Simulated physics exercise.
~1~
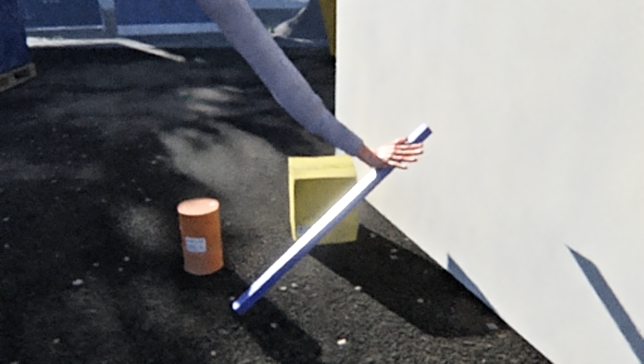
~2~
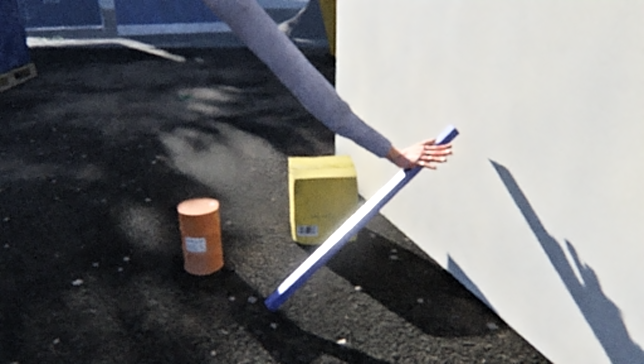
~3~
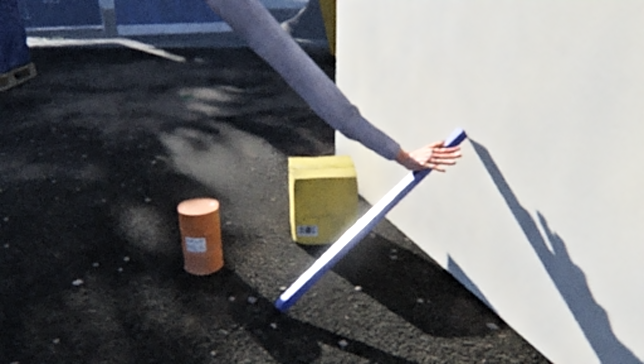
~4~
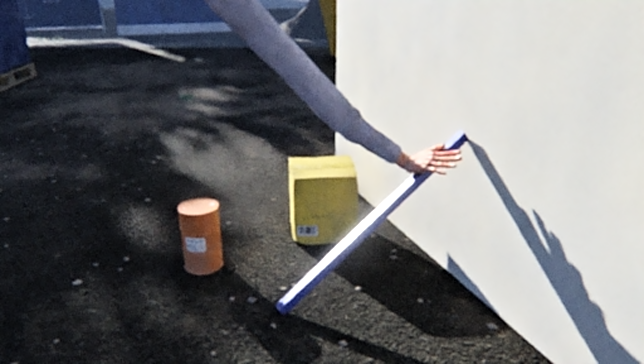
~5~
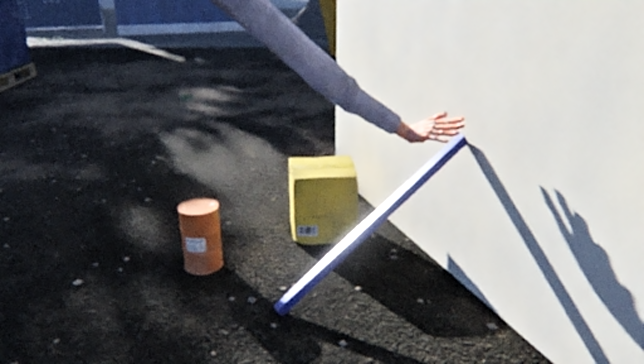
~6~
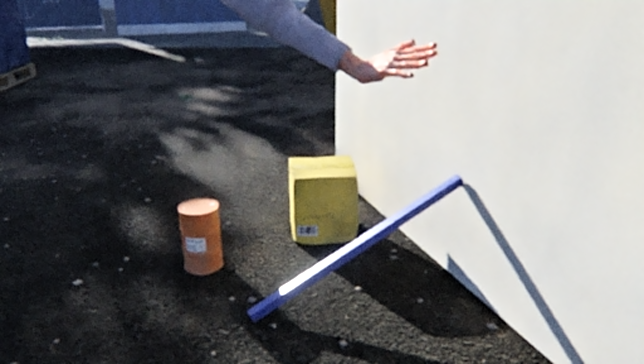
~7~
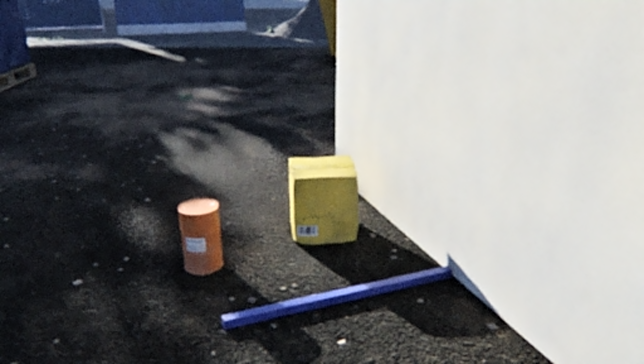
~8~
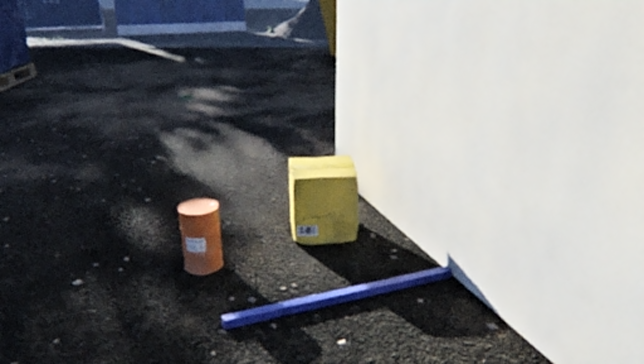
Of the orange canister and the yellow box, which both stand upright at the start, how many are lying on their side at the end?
None of them are lying on their side. The orange canister and the yellow box both remain standing upright where they began.
